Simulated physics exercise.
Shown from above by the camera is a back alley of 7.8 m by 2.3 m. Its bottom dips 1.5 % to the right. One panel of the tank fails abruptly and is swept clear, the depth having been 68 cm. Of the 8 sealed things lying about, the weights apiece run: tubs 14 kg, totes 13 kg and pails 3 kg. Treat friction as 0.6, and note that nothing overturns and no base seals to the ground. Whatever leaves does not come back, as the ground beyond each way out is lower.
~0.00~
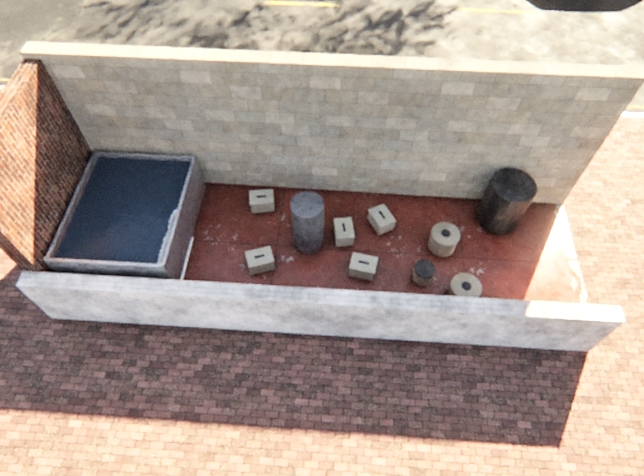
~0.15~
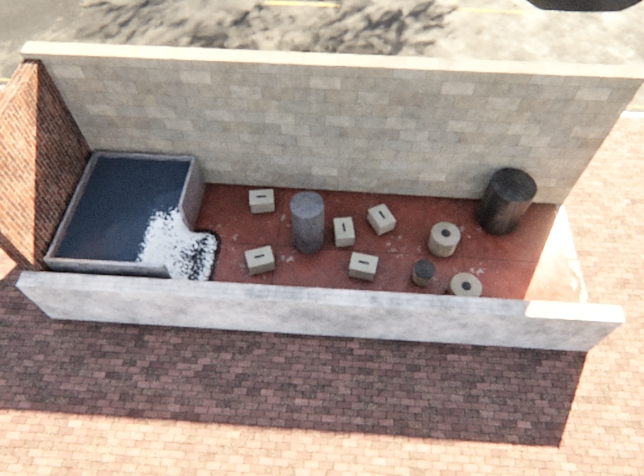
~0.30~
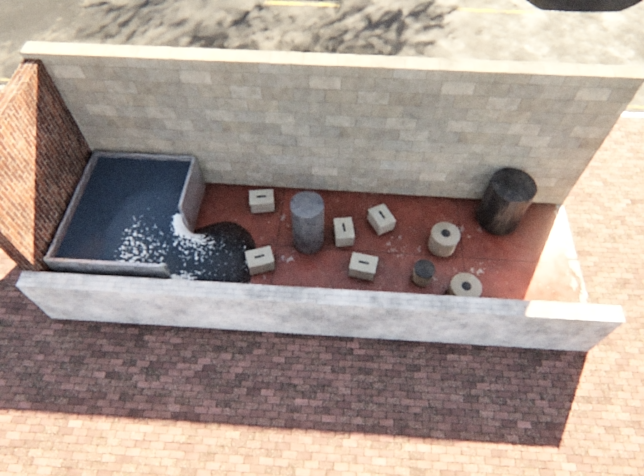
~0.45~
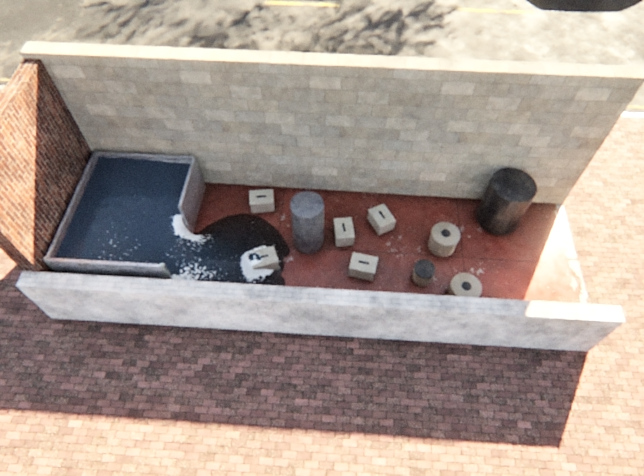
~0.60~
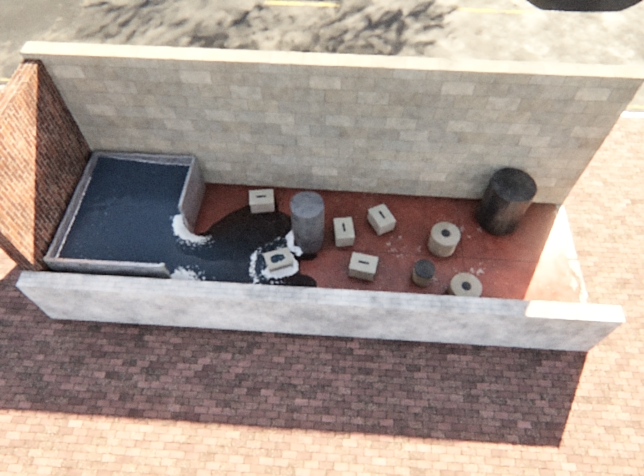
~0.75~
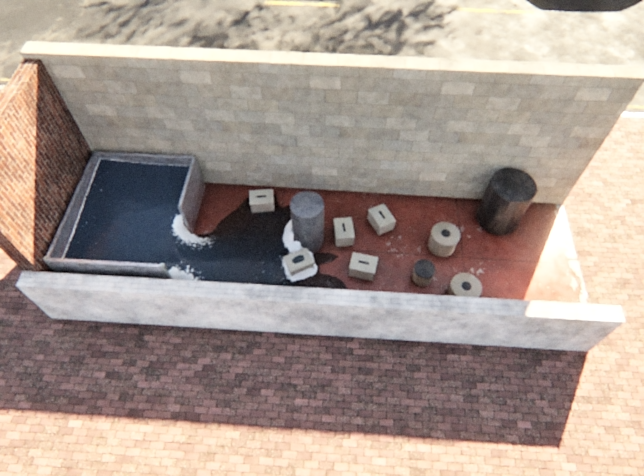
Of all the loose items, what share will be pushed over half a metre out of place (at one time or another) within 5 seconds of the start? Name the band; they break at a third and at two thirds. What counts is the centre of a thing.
A third or more, under two thirds.
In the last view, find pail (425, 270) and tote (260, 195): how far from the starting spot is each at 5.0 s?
Going in the order asked, I'd say washed out for the first and 0 cm for the second.
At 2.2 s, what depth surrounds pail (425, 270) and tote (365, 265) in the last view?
Roughly 6 and 11 cm.
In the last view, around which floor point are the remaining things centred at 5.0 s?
That lands at roughly (328, 222).
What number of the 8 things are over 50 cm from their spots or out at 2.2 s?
By my reckoning, 5.
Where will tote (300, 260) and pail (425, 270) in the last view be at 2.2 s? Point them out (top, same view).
Near (521, 292) and (509, 246).
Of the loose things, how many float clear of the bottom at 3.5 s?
It comes to 0.
After 1.1 s 1 of 8 are over 50 cm from their spots; 0 afloat.
After 2.2 s 5 of 8 are over 50 cm from their spots; 1 afloat.
After 3.5 s 5 of 8 are over 50 cm from their spots; 0 afloat.
After 5.0 s 5 of 8 are over 50 cm from their spots, and 5 have been at some point; 0 afloat.
